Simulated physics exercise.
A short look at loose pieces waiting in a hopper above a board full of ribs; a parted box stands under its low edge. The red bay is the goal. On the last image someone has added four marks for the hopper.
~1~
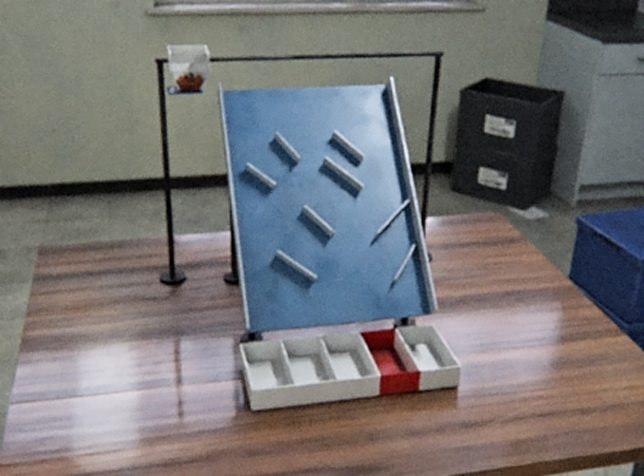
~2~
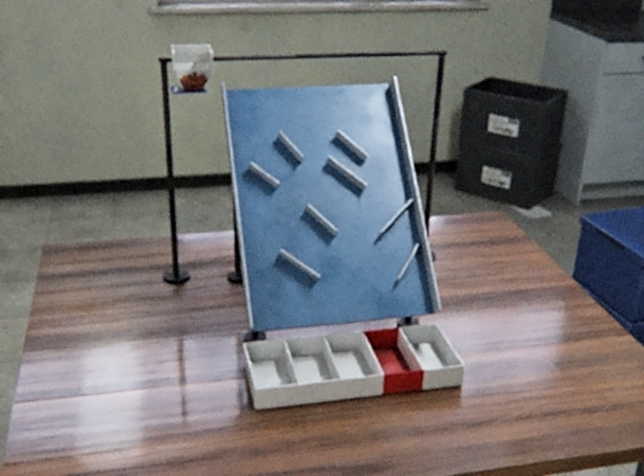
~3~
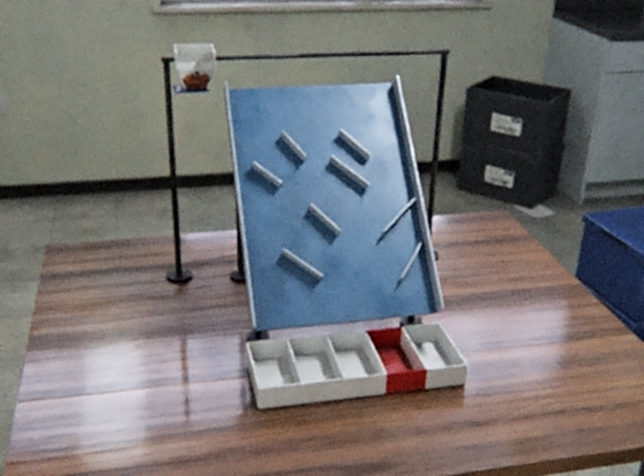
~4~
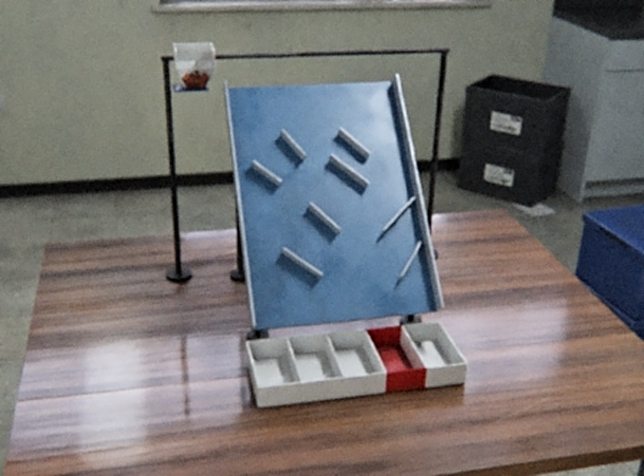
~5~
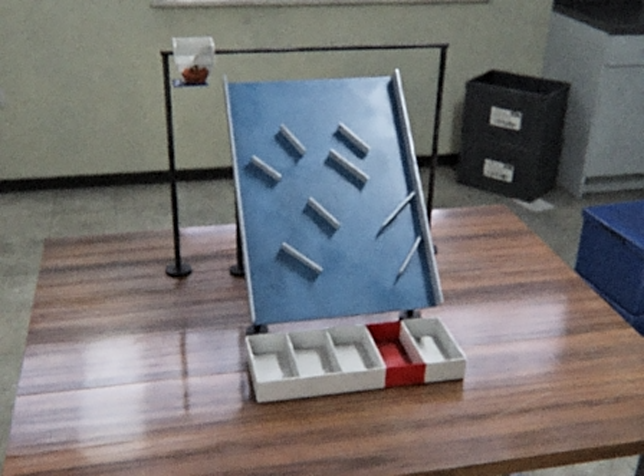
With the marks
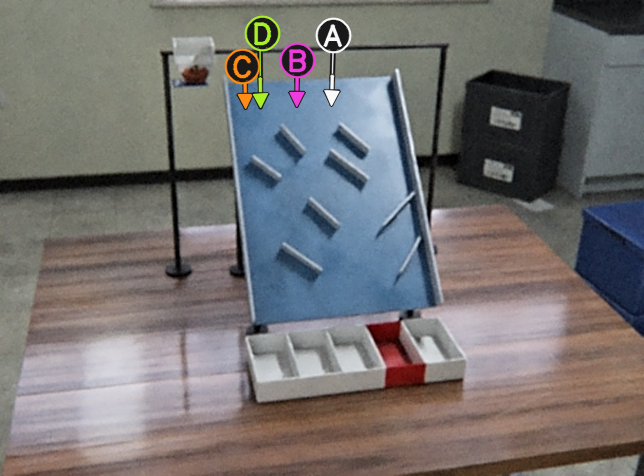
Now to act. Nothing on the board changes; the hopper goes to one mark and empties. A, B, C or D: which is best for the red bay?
Go for B.
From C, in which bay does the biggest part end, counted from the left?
The first from the left.
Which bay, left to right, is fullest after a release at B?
The fourth.
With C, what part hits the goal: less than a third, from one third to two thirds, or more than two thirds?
Less than a third.
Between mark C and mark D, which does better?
Here it is mark D.
On the marked copy, mark A meets the board at (331, 100); mark B meets the board at (296, 101); mark C meets the board at (245, 103); mark D meets the board at (260, 102).
With A, about a third in the red bay, about half in other bays, a small part held on the board.
With B, about two thirds in the red bay, about a quarter in other bays, a small part outside the box.
With C, about a quarter in the red bay, most in other bays.
With D, about a third in the red bay, about half in other bays, a small part outside the box.
